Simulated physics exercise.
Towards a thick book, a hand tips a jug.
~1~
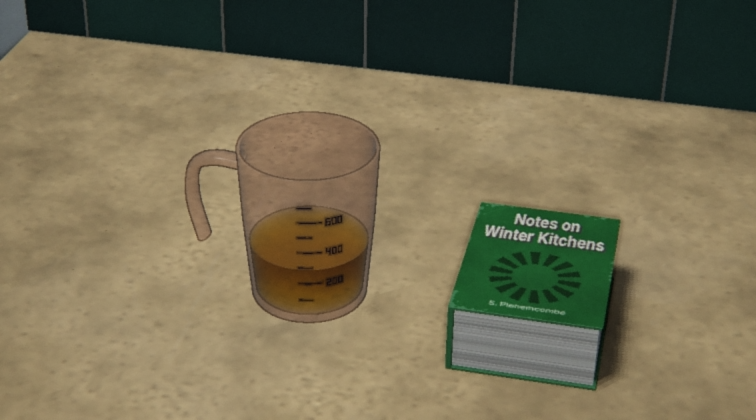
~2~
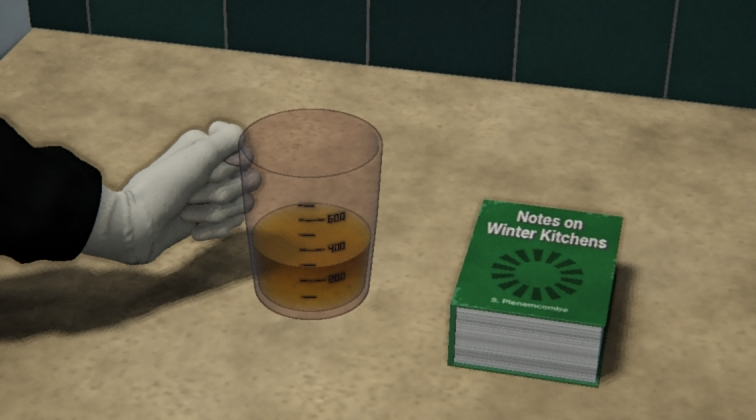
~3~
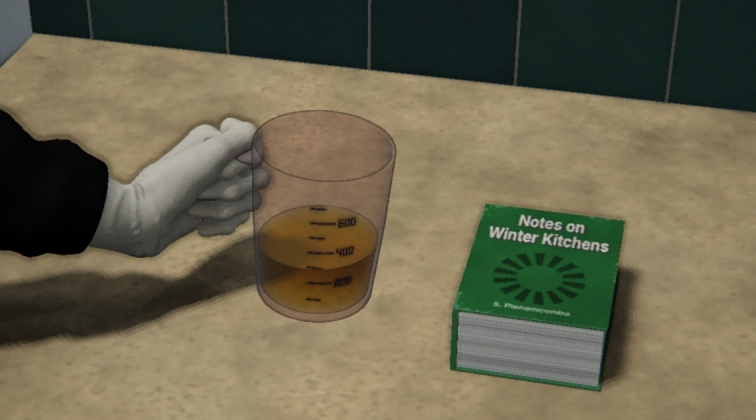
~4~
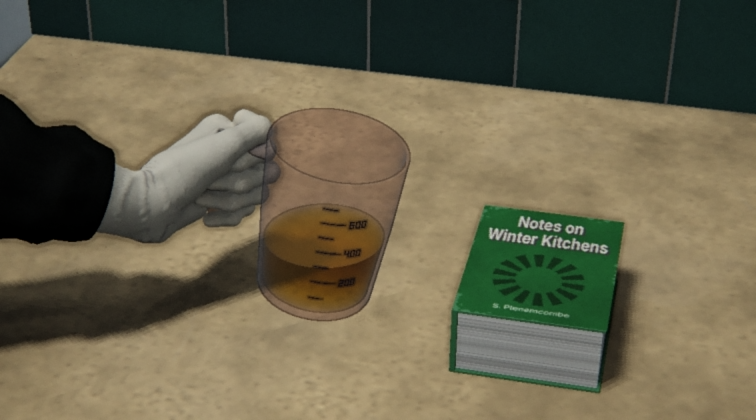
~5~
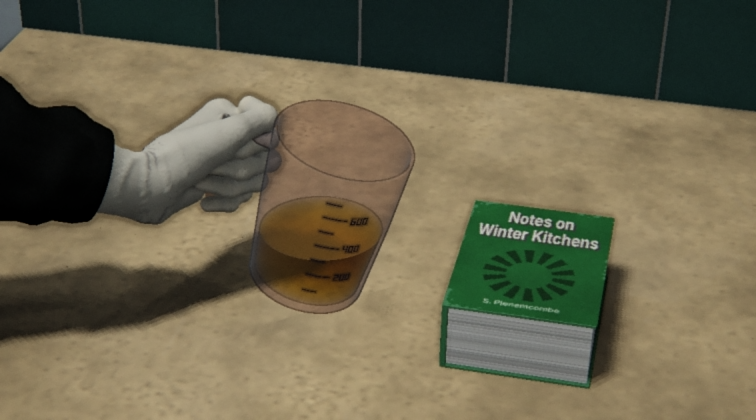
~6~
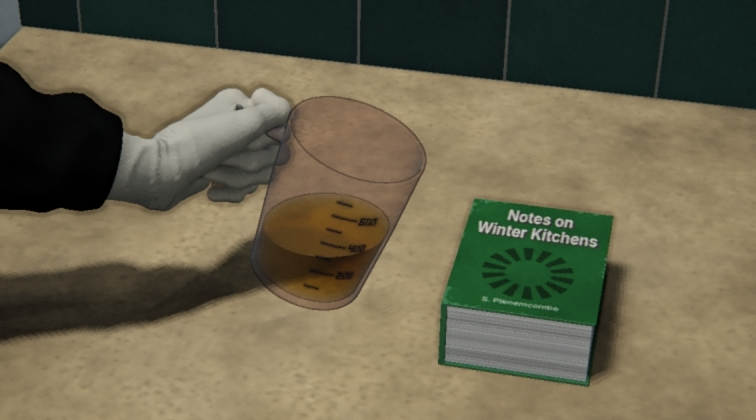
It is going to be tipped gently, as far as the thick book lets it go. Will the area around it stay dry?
Yes, it stays dry.
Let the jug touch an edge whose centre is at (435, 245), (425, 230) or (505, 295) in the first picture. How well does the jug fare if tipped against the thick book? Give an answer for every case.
First contents stay put, second contents stay put, third contents get out.
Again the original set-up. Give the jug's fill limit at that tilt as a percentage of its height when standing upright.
Roughly 55 per cent of its height.
Soon after, the jug leans by about 30°; nothing has left it.
Later, the jug leans by about 45°; nothing has left it.
In the end, the jug leans by about 50°, against the thick book; nothing has left it.
